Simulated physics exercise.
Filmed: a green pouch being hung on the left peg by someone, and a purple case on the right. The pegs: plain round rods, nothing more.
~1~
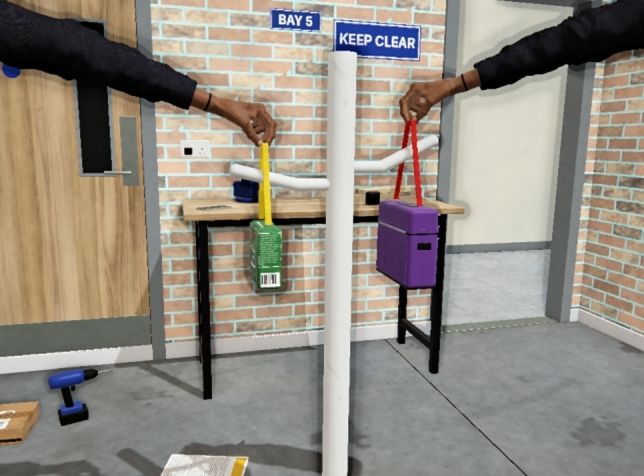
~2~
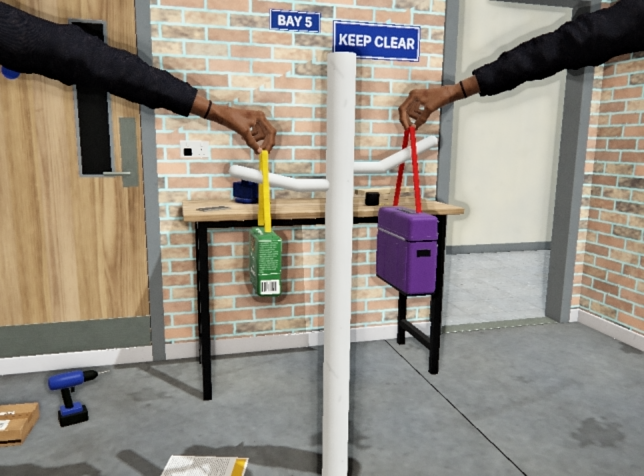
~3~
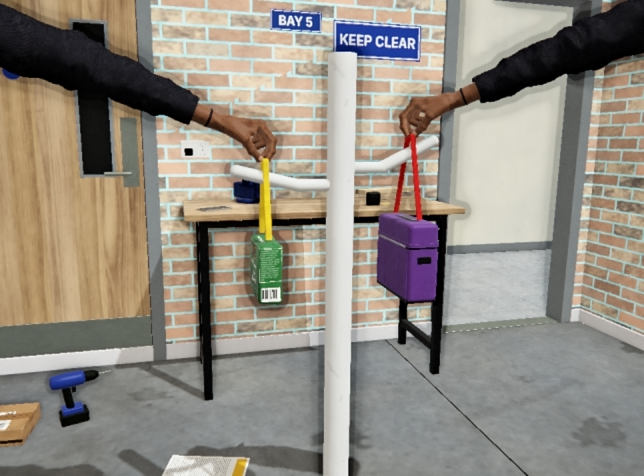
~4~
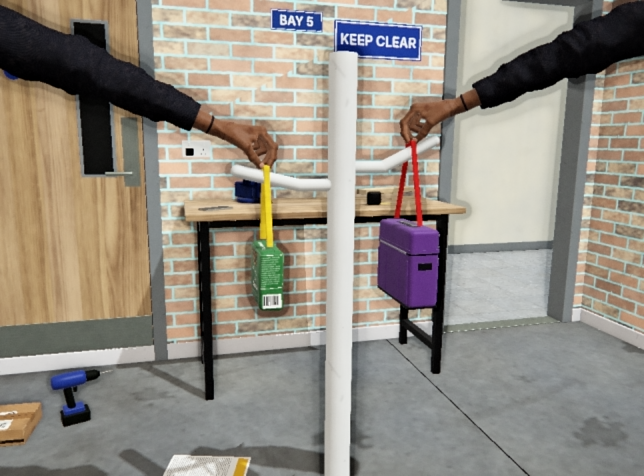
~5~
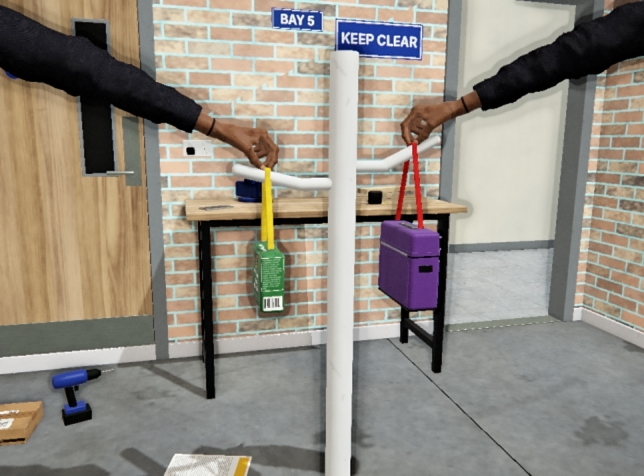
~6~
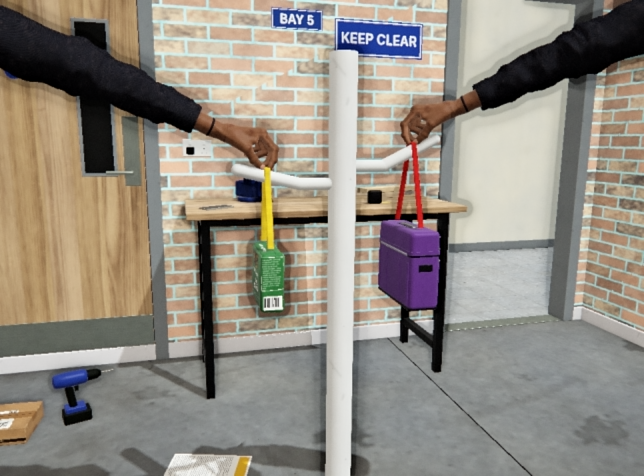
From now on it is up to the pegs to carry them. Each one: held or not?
Green pouch - held, purple case - held.
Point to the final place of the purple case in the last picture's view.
Near (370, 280).
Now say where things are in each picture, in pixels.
Green pouch (265, 254); purple case (406, 242); left peg tip (236, 171); right peg tip (432, 141), in the first picture.
Green pouch (264, 261); purple case (405, 249), in the second picture.
Green pouch (265, 268); purple case (406, 255), in the third picture.
Green pouch (266, 275); purple case (406, 261), in the fourth picture.
Green pouch (267, 277); purple case (407, 263), in the fifth picture.
Green pouch (267, 276); purple case (407, 263); left peg tip (238, 170), pointing up; right peg tip (434, 140), pointing up, in the sixth picture.
Then, 0.42 s past the final frame, green pouch on its peg near (271, 278); purple case on its peg near (387, 279).
Then, 1.12 s past the final frame, green pouch on its peg near (273, 278); purple case on its peg near (390, 279).
When it is over, green pouch on its peg near (278, 279); purple case on its peg near (370, 280). The green pouch holds on and the purple case remains on its peg.
